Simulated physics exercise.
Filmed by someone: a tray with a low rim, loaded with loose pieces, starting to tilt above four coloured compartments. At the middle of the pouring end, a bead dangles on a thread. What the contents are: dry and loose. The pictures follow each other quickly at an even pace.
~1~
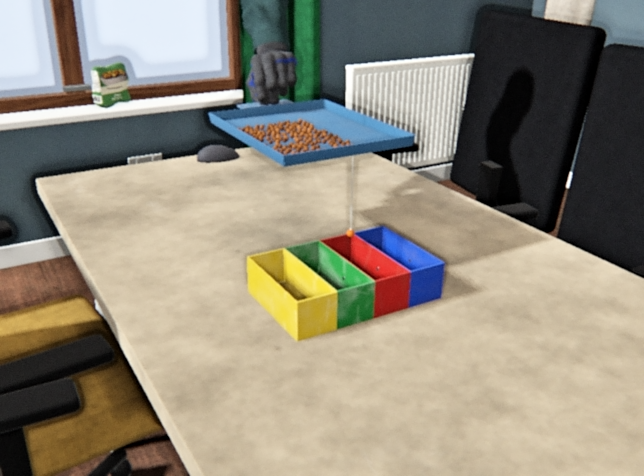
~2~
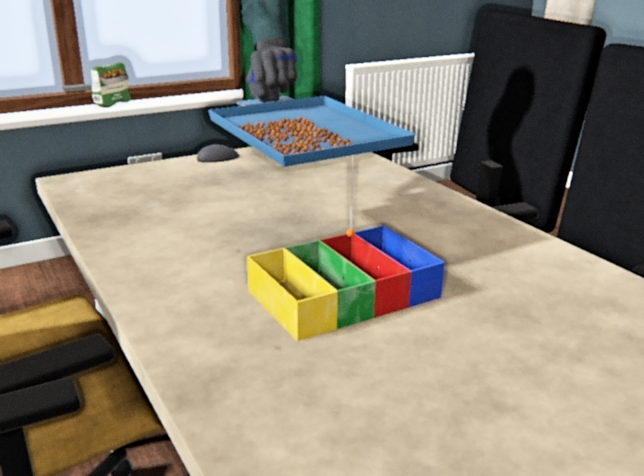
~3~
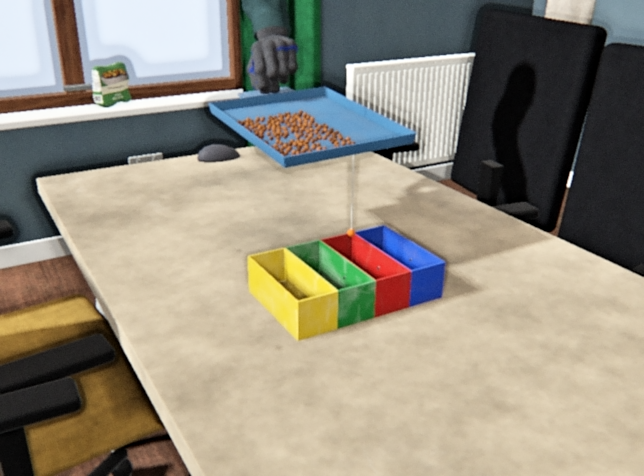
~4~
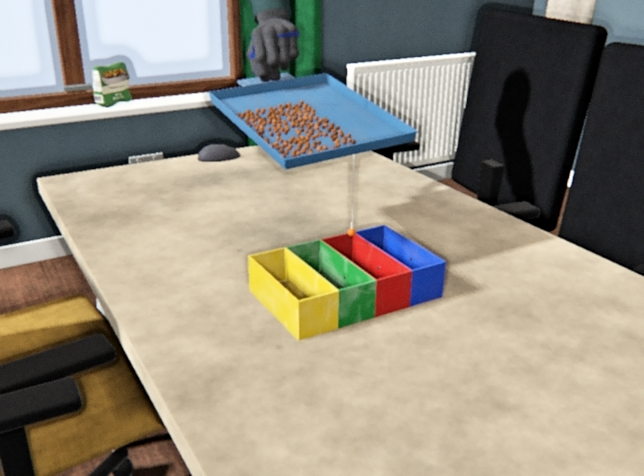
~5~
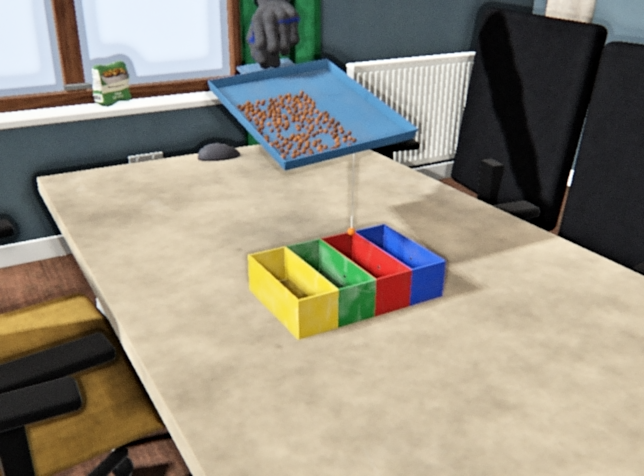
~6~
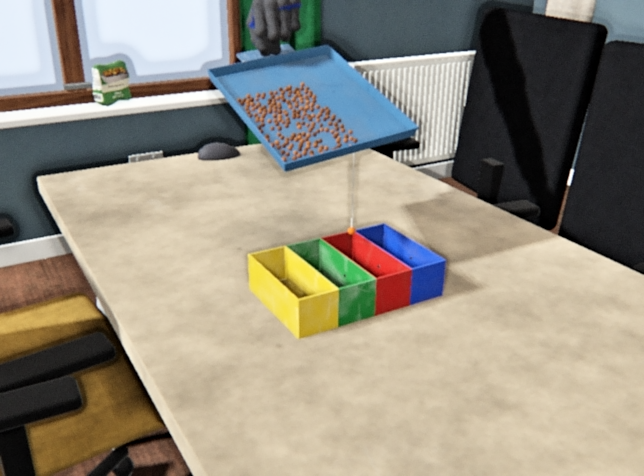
A blue tray of small brown balls tilted toward its front left corner above yellow, green, red and blue compartments, its back edge rising beside a dark hand as the balls shifted and spread.
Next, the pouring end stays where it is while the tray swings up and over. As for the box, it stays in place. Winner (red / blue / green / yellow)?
Yellow.
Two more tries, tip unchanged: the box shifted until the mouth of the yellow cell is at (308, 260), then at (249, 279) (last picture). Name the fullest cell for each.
The first position gives that yellow cell, and the second gives the green one.
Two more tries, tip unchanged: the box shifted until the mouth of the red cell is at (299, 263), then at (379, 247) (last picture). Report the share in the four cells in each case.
First 100 %, then 90 %.
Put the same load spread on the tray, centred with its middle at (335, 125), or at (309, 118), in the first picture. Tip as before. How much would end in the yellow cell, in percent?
Share in order: Roughly 40 %, 50 %.
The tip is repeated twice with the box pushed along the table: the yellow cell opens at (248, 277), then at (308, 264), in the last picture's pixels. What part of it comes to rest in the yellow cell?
Close to 0 in a hundred, then close to 70 in a hundred.
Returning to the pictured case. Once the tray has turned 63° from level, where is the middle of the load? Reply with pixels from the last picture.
Somewhere around pixel (305, 151) in the last picture.
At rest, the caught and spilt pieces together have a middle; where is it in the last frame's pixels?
About pixel (300, 299).
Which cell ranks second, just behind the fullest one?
The runner-up is green.
Soon, tray tipped steeply; nearly all on the tray; a stray few in the green cell; a small part falling or outside the box.
A while on, tray tipped past a quarter turn; about half on the tray; about a quarter in the yellow cell; a small part in the green cell; about a third falling or outside the box.
Towards the end, tray tipped past a quarter turn; about two thirds in the yellow cell; about a third in the green cell; a small part in the red cell; a stray few falling or outside the box.
Finally, tray tipped past a quarter turn; about two thirds in the yellow cell; about a third in the green cell; a small part in the red cell; none in the blue cell; a stray few outside the box.
